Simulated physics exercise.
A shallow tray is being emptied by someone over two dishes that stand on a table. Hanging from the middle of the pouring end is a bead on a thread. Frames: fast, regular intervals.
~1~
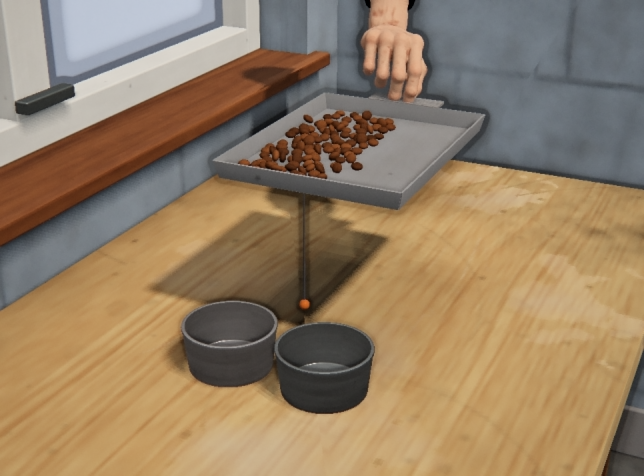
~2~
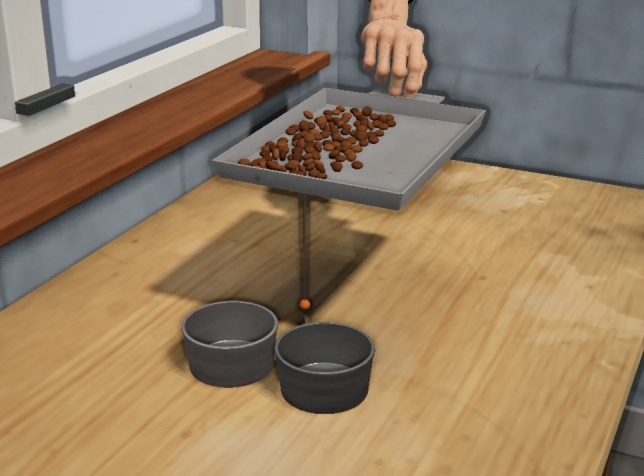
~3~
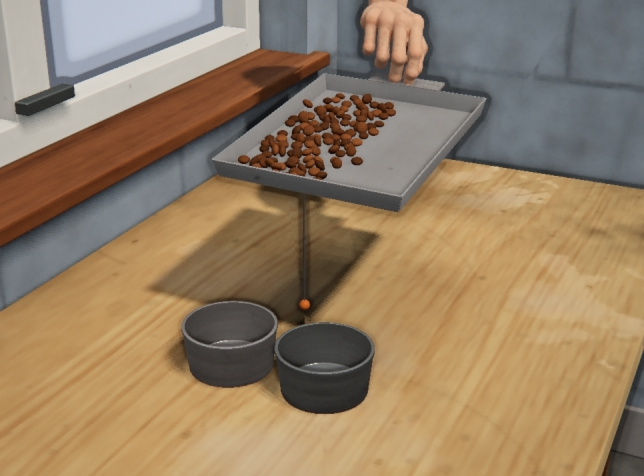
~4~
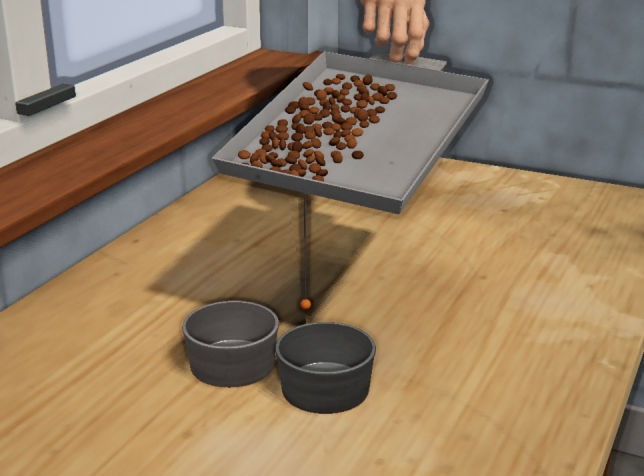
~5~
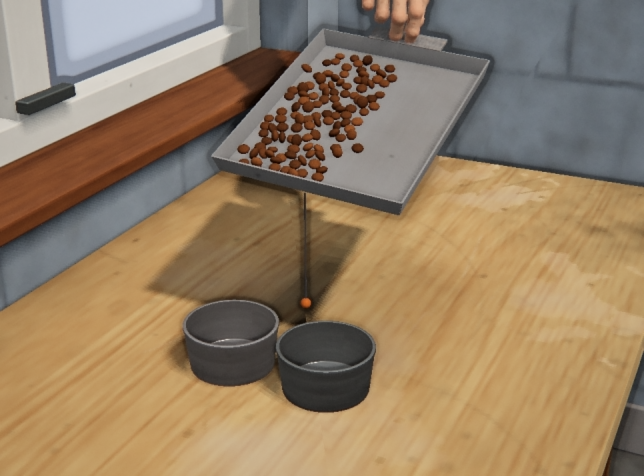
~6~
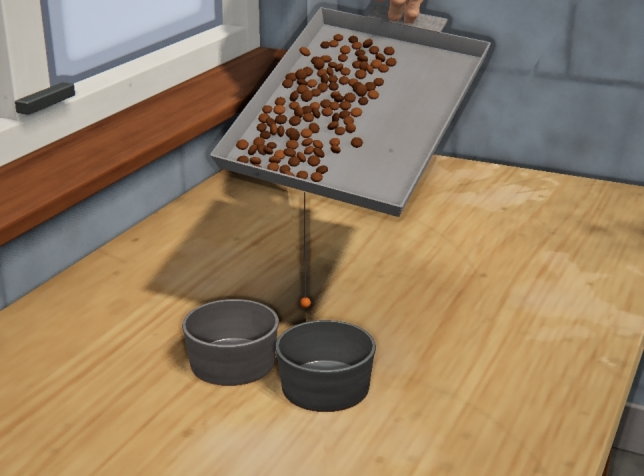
In this clip, a hand raises the far end of a shallow grey tray holding small brown pieces, steadily steepening it above two dark dishes on a wooden table, while the pouring end dips slightly toward its right corner.
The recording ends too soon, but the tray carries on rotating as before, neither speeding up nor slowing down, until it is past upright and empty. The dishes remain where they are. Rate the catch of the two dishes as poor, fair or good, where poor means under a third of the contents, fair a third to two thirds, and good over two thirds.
The catch is fair.
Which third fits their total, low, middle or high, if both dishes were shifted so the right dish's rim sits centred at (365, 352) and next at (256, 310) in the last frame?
Try one: Over two thirds. Try two: Under a third.
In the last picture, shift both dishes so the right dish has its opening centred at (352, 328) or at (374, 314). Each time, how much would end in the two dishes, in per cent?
30 per cent the first time, 0 per cent the second time.
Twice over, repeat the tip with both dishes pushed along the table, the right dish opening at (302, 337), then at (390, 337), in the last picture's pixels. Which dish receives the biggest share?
First try, the dish at right; second try, the dish at right.
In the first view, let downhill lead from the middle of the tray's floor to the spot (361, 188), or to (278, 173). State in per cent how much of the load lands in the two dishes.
Near 30 % and 60 %.
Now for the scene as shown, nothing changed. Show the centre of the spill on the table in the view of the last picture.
(375, 413), about.
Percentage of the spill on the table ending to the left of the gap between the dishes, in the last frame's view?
About 20 per cent.
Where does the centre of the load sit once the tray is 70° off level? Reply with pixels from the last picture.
Look about (318, 183) in the last picture.
Soon after the last picture, tray tipped steeply; nearly all on the tray; a small part in the air.
A little later, tray tipped past a quarter turn; a stray few on the tray; about a third in the right dish; a small part in the left dish; about a third outside both; about a quarter in the air.
Later still, tray tipped past a quarter turn; about half in the right dish; a small part in the left dish; about half outside both.
At rest, tray tipped past a quarter turn; about half in the right dish; a small part in the left dish; about half outside both.
